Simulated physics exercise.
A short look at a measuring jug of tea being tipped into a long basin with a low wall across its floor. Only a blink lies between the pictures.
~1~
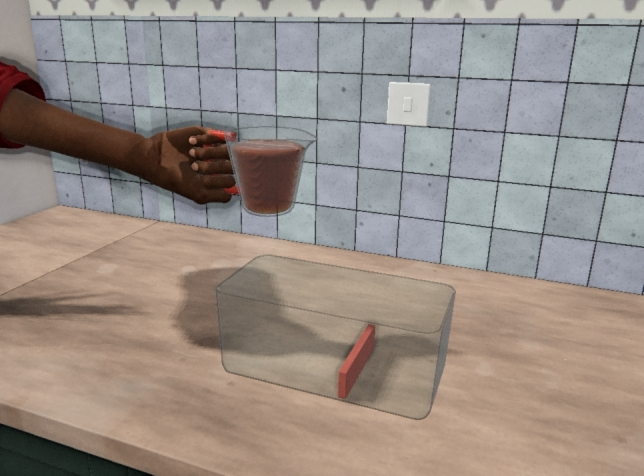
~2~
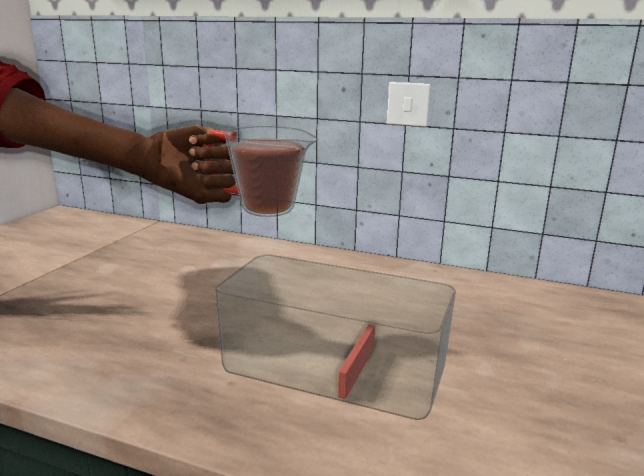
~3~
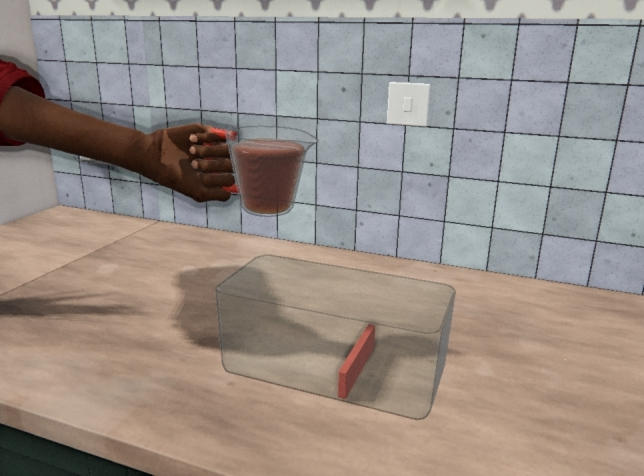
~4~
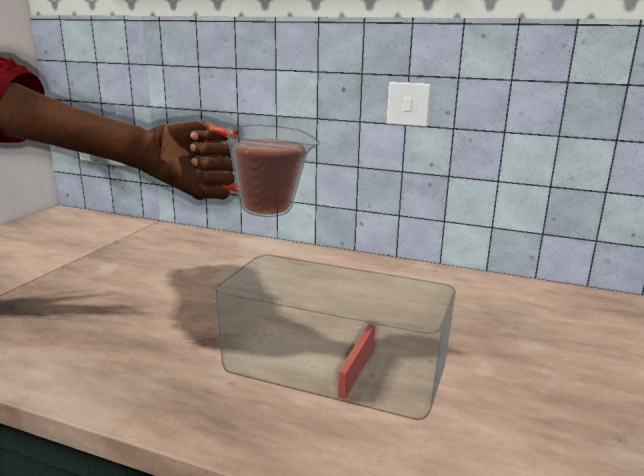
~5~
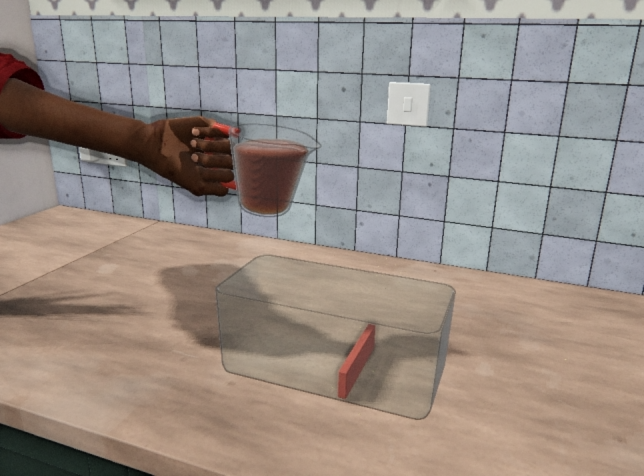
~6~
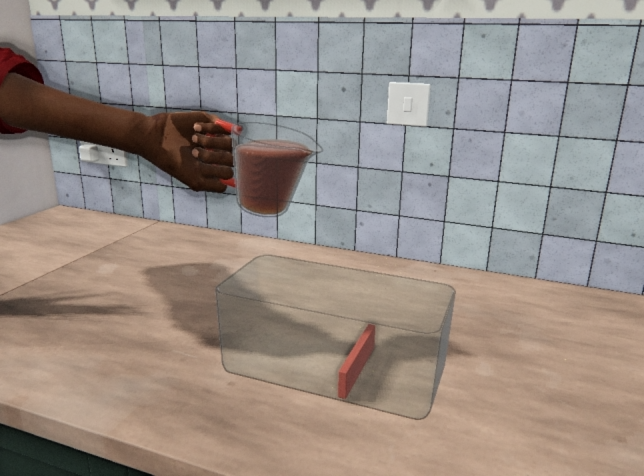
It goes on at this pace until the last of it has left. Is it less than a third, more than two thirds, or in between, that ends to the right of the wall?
The share right of the wall is between a third and two thirds.
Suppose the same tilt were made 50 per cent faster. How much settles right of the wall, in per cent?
About 45 per cent.
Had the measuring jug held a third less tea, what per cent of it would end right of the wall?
Roughly 30 in a hundred.
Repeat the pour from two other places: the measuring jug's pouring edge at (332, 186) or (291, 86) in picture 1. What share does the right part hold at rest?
About 65 and 20 per cent.
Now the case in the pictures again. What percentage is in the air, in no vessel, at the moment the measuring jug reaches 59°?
Roughly 20 in a hundred.
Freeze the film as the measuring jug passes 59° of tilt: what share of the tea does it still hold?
Some 75 per cent.
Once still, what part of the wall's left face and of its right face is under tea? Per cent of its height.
Left: 20 %. Right: 40 %.
A moment on, the tilt is 59° and 73 per cent is still to pour, 1 is left of the wall and 7 right of it.
Next, the tilt is 92° and 18 per cent is still to pour, 16 is left of the wall and 49 right of it.
Then the tilt is 101° and 0 per cent is still to pour, 42 is left of the wall and 56 right of it.
Later the tilt is 101° and 0 per cent is still to pour, 42 is left of the wall and 57 right of it.
In the end 42 per cent lies left of the wall, 57 right of it and 1 outside.
